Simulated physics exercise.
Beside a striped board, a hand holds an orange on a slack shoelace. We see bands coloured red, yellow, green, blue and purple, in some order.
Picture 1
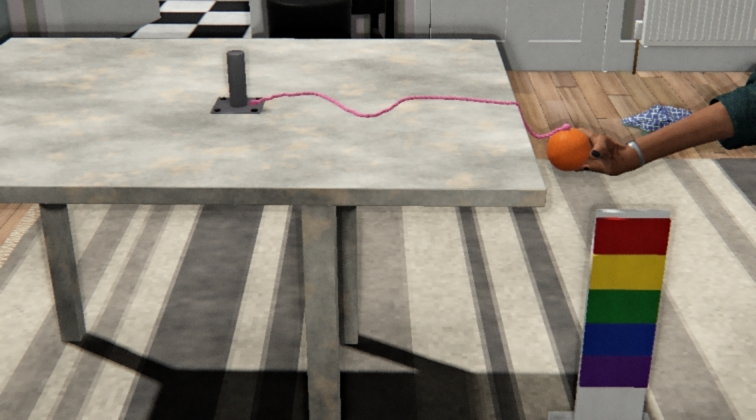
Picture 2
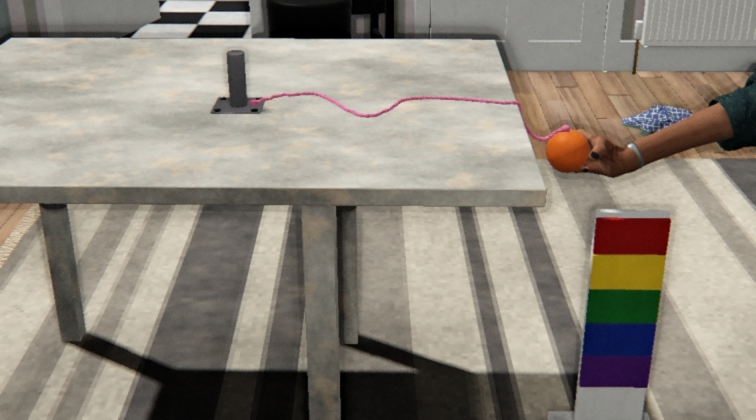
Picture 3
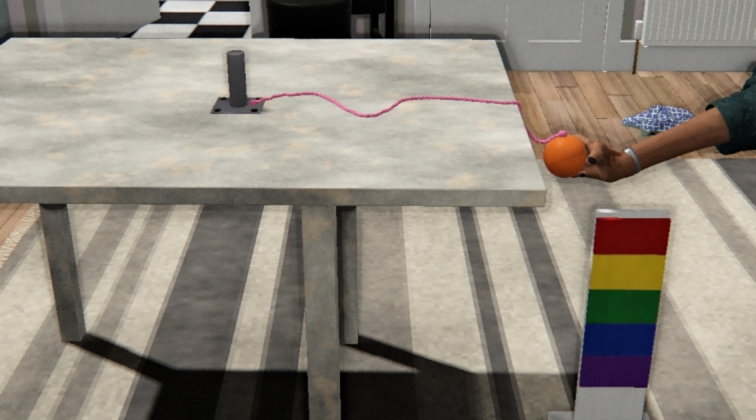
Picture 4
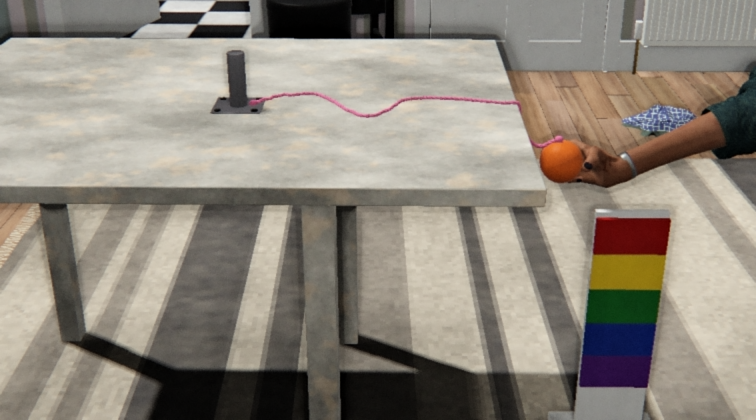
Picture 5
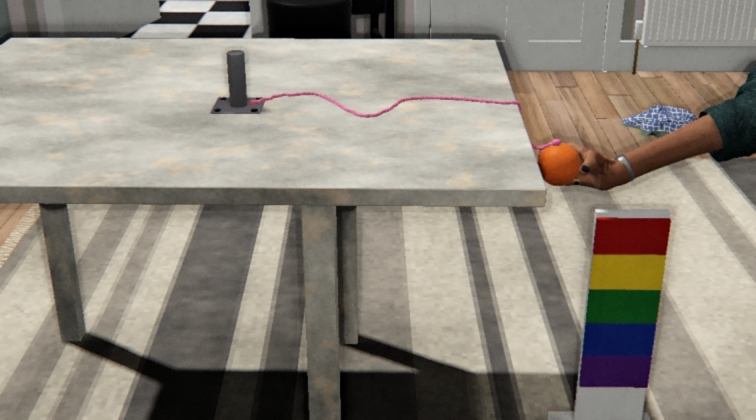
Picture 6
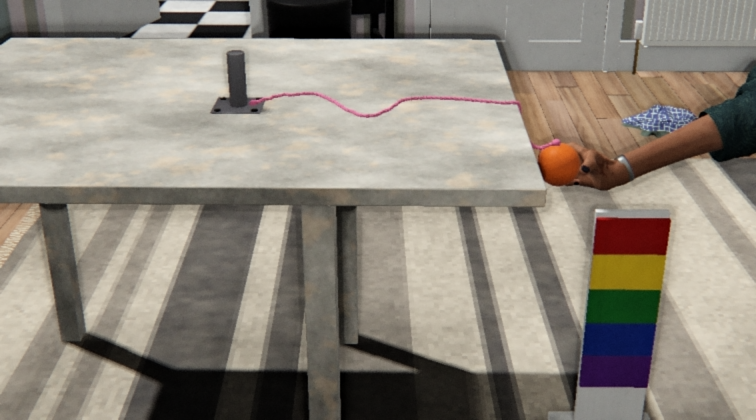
At the start, a hand at the right holds an orange just past a table's edge, tied by a slack pink cord to a dark post, beside a board striped red, yellow, green, blue and purple. The hand lowers the orange slightly and shifts it left, then keeps it still.
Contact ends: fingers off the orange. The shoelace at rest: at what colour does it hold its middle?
The colour is yellow.
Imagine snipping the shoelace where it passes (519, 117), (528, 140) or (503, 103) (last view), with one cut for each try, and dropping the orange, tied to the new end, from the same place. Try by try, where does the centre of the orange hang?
In turn, (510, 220) for the first, (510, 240) for the second and (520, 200) for the third.
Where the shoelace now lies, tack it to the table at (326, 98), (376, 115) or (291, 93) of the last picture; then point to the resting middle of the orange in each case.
Try 1: (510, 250); try 2: (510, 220); try 3: (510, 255).
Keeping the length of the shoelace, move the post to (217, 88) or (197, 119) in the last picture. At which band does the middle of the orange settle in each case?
In turn, red and then red.
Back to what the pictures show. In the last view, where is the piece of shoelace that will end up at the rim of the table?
The spot located at (435, 98) in the last picture.
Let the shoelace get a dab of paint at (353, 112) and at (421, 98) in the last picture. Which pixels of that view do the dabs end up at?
Final positions are (401, 104) and (504, 103), in that order.
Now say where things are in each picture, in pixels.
In the first frame, orange (568, 150); red (632, 238); yellow (628, 274); green (624, 307); blue (620, 341); purple (616, 373).
In the second frame, orange (568, 151); shoelace through (280, 96) (336, 102) (383, 112) (435, 98) (509, 104).
In the third frame, orange (565, 156).
In the fourth frame, orange (561, 161); shoelace through (280, 96) (336, 102) (383, 112) (435, 98) (509, 104).
In the fifth frame, orange (559, 164).
In the sixth frame, orange (558, 165); shoelace through (280, 96) (336, 102) (383, 112) (435, 98) (509, 104).
A little later, orange near (518, 249); level with red.
Next, orange near (505, 260); level with yellow.
When it is over, orange near (512, 266); level with yellow. Its centre hangs level with the yellow band.
